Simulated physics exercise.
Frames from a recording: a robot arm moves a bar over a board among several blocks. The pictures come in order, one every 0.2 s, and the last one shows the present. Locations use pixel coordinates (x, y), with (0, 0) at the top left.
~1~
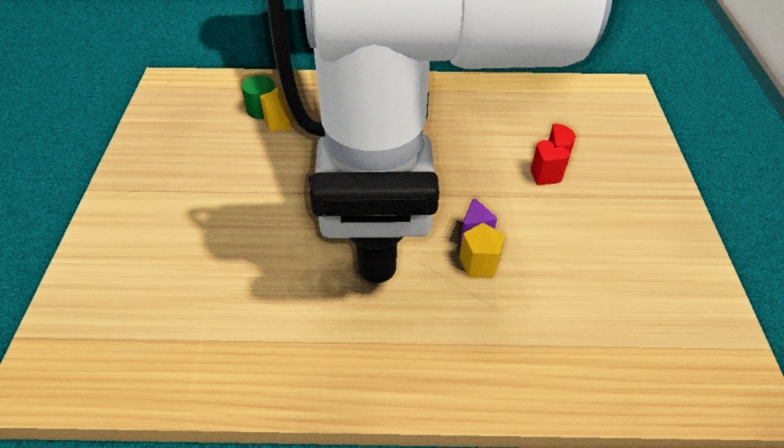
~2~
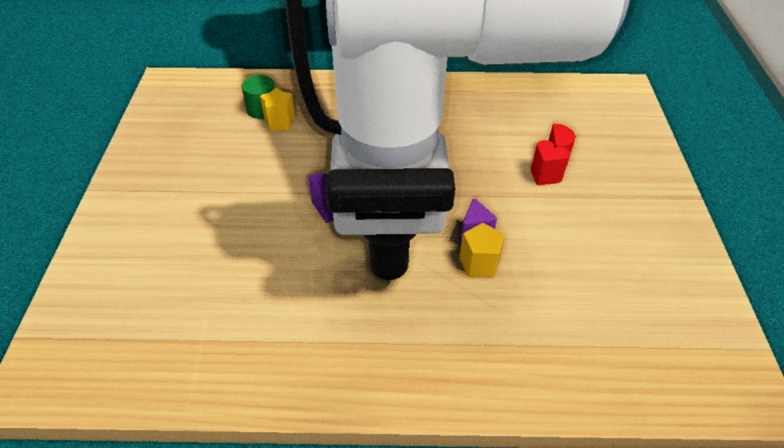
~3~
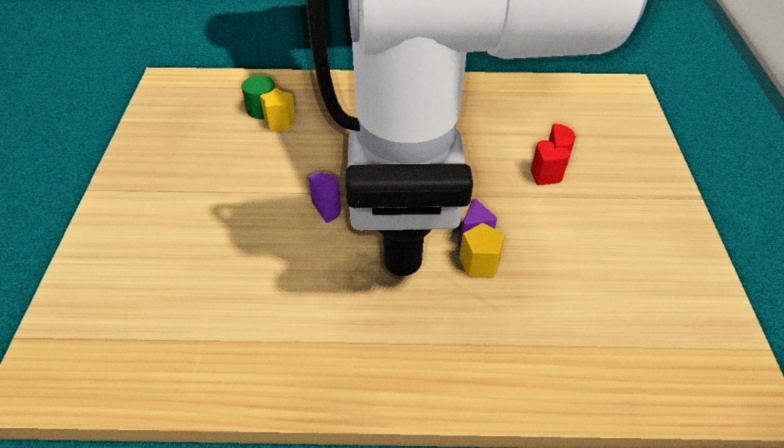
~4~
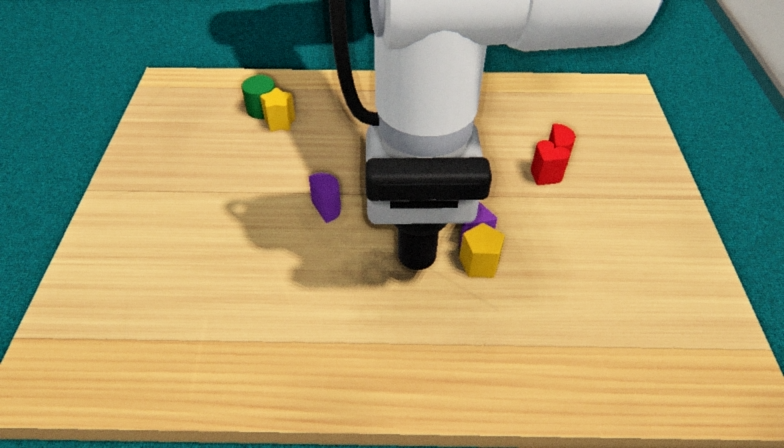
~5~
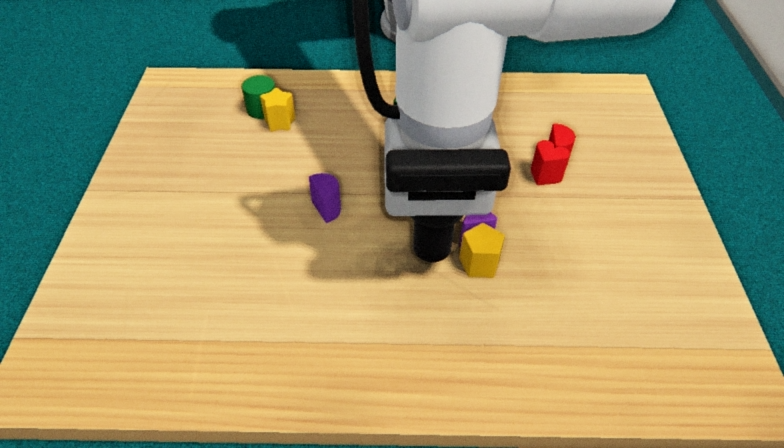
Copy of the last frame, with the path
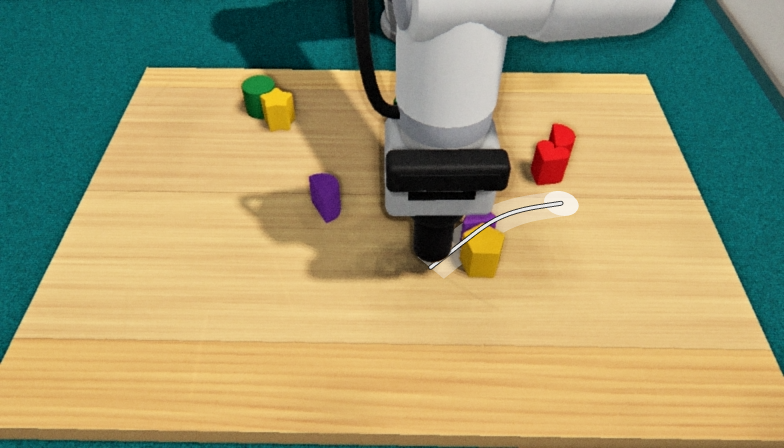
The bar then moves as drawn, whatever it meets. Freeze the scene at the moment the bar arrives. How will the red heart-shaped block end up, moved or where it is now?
At the end of the path, the red heart-shaped block remains in its old spot.
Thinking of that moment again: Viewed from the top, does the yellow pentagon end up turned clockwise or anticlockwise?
Twists clockwise.
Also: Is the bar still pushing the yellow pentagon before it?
Going by the path, no.
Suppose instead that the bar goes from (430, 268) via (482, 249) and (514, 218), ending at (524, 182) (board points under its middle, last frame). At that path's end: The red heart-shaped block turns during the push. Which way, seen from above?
It makes a clockwise turn.
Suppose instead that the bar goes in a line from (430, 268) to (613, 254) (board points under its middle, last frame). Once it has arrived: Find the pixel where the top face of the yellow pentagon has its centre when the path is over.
At pixel (663, 233).
Drawn move, from (430, 268) over (470, 237) and (511, 213) to (561, 203).
The first path, step by step. One third of the way, bar at (474, 218); purple three-sided block at (505, 196); yellow pentagon at (501, 233), turned 65° clockwise.
Two thirds of the way, bar at (517, 194); purple three-sided block at (548, 174), turned 15° clockwise; yellow pentagon at (501, 233), turned 65° clockwise.
At the end, bar at (567, 184); purple three-sided block at (595, 163); yellow pentagon at (501, 233), turned 65° clockwise; red heart-shaped block still.
